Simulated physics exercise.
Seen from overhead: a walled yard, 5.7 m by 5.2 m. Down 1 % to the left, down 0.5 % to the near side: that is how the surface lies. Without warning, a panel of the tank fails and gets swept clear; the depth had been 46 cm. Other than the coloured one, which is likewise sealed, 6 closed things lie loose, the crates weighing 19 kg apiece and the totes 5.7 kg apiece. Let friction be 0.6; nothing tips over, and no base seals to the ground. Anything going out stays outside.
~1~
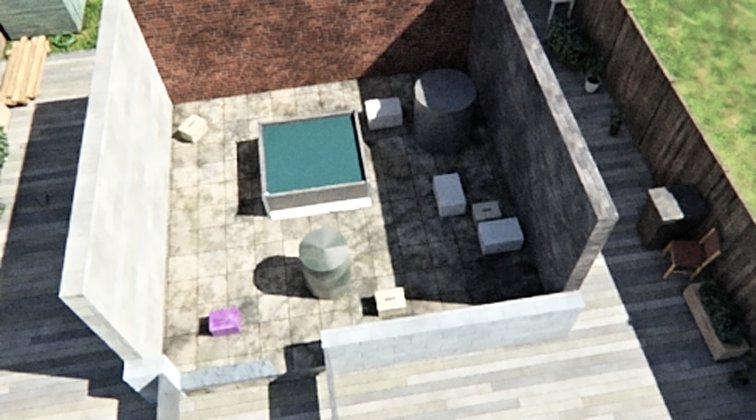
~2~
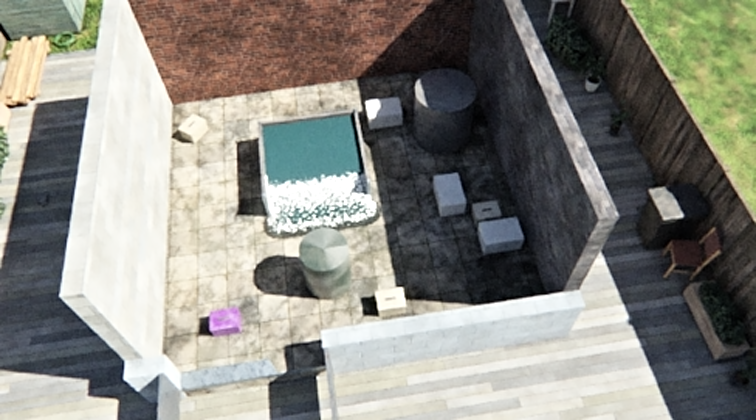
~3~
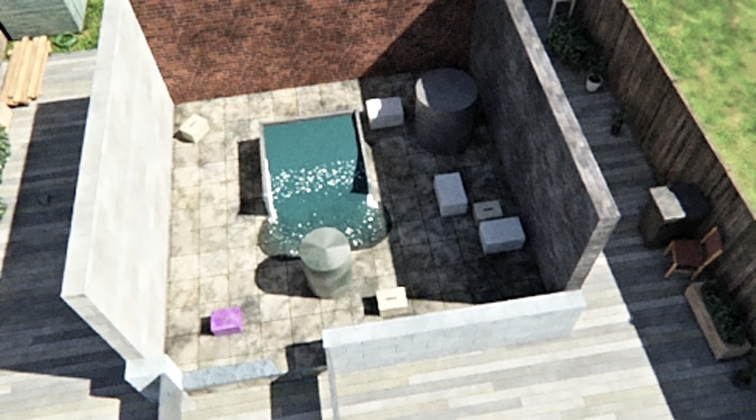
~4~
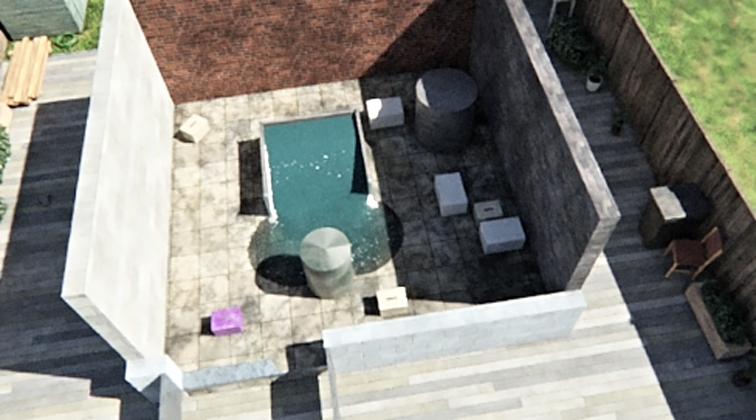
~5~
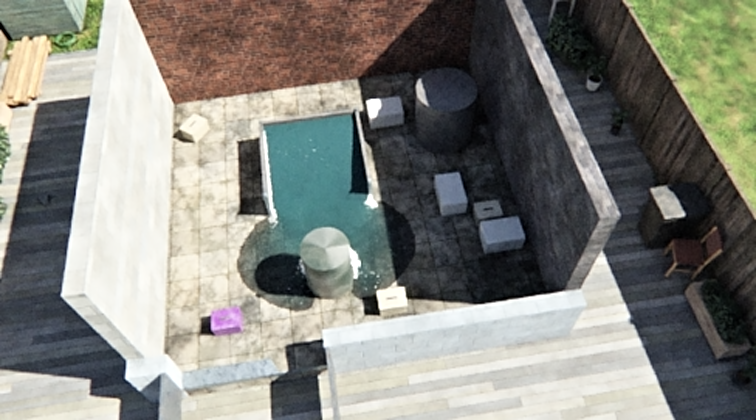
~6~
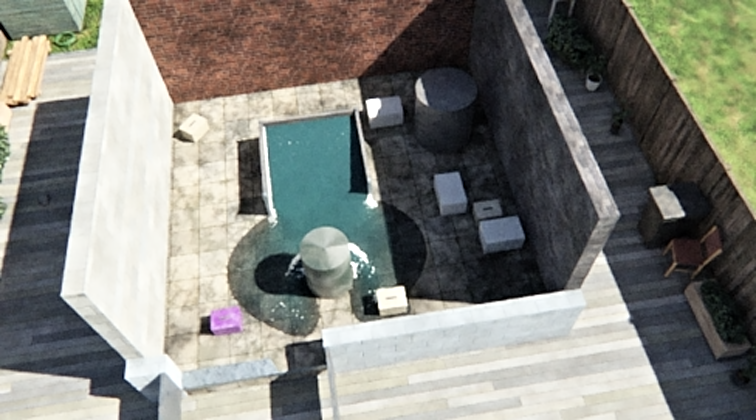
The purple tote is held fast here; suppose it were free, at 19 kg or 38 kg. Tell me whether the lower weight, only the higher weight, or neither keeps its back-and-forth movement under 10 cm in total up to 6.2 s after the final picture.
I'd wager only the heavier one passes.
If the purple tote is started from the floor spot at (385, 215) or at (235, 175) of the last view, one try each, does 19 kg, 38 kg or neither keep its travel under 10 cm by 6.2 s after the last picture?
Taking the two tries in order, even the light one works and even the light one works.
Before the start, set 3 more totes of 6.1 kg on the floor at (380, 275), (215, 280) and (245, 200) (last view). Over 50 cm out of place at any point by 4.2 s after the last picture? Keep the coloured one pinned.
Results, in sequence: Exceeded / exceeded / not exceeded.
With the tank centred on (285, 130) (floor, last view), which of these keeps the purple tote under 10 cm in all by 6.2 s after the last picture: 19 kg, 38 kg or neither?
Then the outcome is clear: The heavier mass alone works.
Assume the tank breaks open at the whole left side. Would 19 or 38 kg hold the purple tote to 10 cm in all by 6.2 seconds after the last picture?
In that case, even the light one works.
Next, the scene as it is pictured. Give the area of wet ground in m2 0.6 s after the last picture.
At that time the wet patch spans about 11.0 m2.
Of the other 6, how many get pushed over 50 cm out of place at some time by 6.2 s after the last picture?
Result: 3.
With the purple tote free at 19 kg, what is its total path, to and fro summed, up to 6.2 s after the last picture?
80 cm in all.
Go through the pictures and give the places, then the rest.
In the first picture, the purple tote at (224, 319), on the bottom; water covers 2.5 m2; 0 of 7 have shifted.
In the second picture, the purple tote at (224, 319) rests on the ground; water covers 3.3 m2; 0 of 7 have shifted.
In the third picture, the purple tote at (225, 319), on the bottom; water covers 4.2 m2; 0 of 7 have shifted.
In the fourth picture, the purple tote at (226, 319), on the bottom; water covers 5.1 m2; 0 of 7 have shifted.
In the fifth picture, the purple tote at (225, 318), on the bottom; water covers 6.0 m2; 0 of 7 have shifted.
In the sixth picture, the purple tote at (225, 318), on the bottom; 7.1 m2 under water; 0 of 7 have shifted.
Then, 0.6 s after the last picture the purple tote would be 1 cm from its start with 19 kg and 0 cm from its start with 38 kg; 7 cm of water round it then.
Then, 2.3 s after the last picture the purple tote would be 64 cm from its start with 19 kg and 0 cm from its start with 38 kg; 7 cm of water round it then.
Then, 4.2 s after the last picture the purple tote would be 66 cm from its start with 19 kg and 0 cm from its start with 38 kg; 6 cm of water round it then.
Then, 6.2 s after the last picture the purple tote would be 66 cm from its start with 19 kg and 0 cm from its start with 38 kg; 5 cm of water round it then.
